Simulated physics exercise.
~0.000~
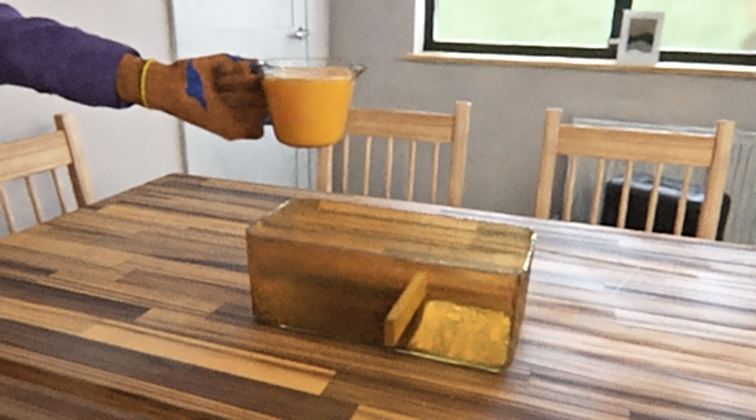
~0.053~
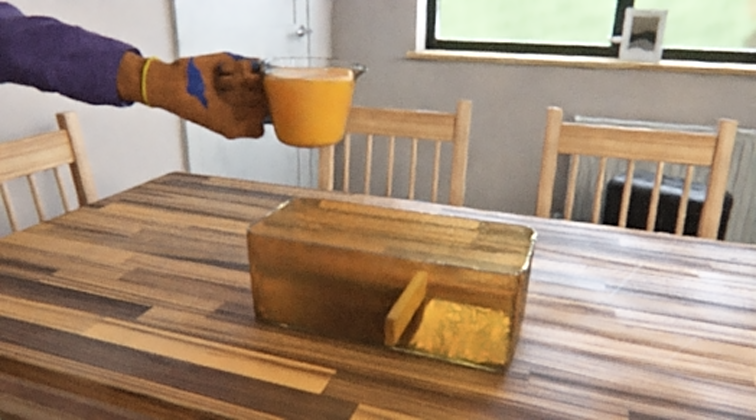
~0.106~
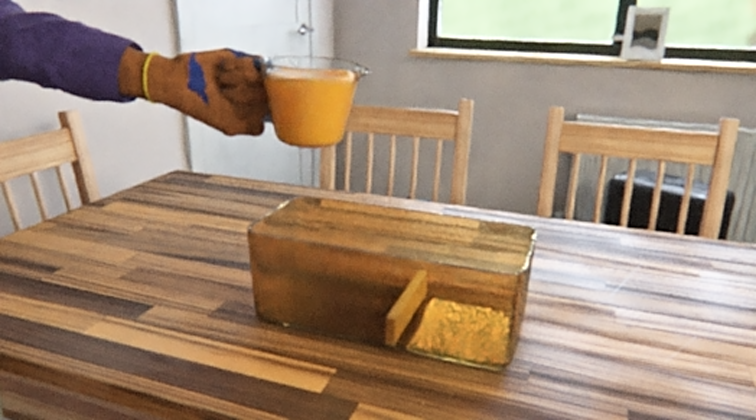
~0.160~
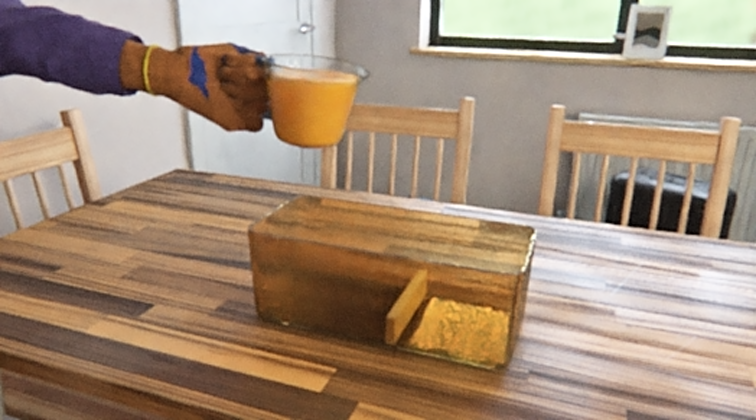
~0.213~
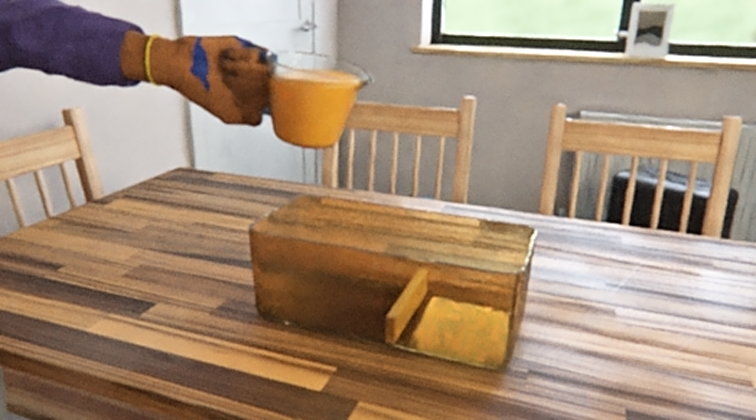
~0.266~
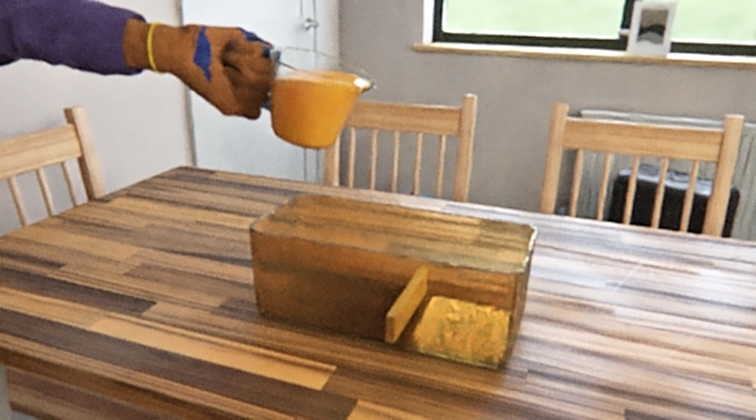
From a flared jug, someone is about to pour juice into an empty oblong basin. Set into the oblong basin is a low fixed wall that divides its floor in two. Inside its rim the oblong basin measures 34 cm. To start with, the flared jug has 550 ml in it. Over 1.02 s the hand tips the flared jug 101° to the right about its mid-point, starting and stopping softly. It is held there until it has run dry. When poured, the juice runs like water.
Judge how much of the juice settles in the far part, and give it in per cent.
Some 55 per cent settles in the far part.
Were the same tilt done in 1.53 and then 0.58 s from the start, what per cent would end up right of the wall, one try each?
In order, 65 and 35 per cent.
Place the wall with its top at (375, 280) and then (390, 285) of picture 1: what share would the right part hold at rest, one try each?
The first gives near 90 per cent and the second near 80 per cent.
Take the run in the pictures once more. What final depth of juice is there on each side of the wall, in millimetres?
Left part: About 10 mm; right part: About 16 mm.
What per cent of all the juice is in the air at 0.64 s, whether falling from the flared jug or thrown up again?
26 per cent.
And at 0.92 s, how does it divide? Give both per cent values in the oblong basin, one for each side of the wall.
Left roughly 26 per cent, right roughly 52.
By 0.64 s the tilt is 70° and 58 per cent is still to pour, 2 is left of the wall and 13 right of it.
By 0.92 s the tilt is 99° and 9 per cent is still to pour, 26 is left of the wall and 52 right of it.
By 1.21 s the tilt is 101° and 0 per cent is still to pour, 44 is left of the wall and 54 right of it.
By 1.52 s the tilt is 101° and 0 per cent is still to pour, 44 is left of the wall and 55 right of it.
At rest 44 per cent lies left of the wall, 55 right of it and 1 outside.
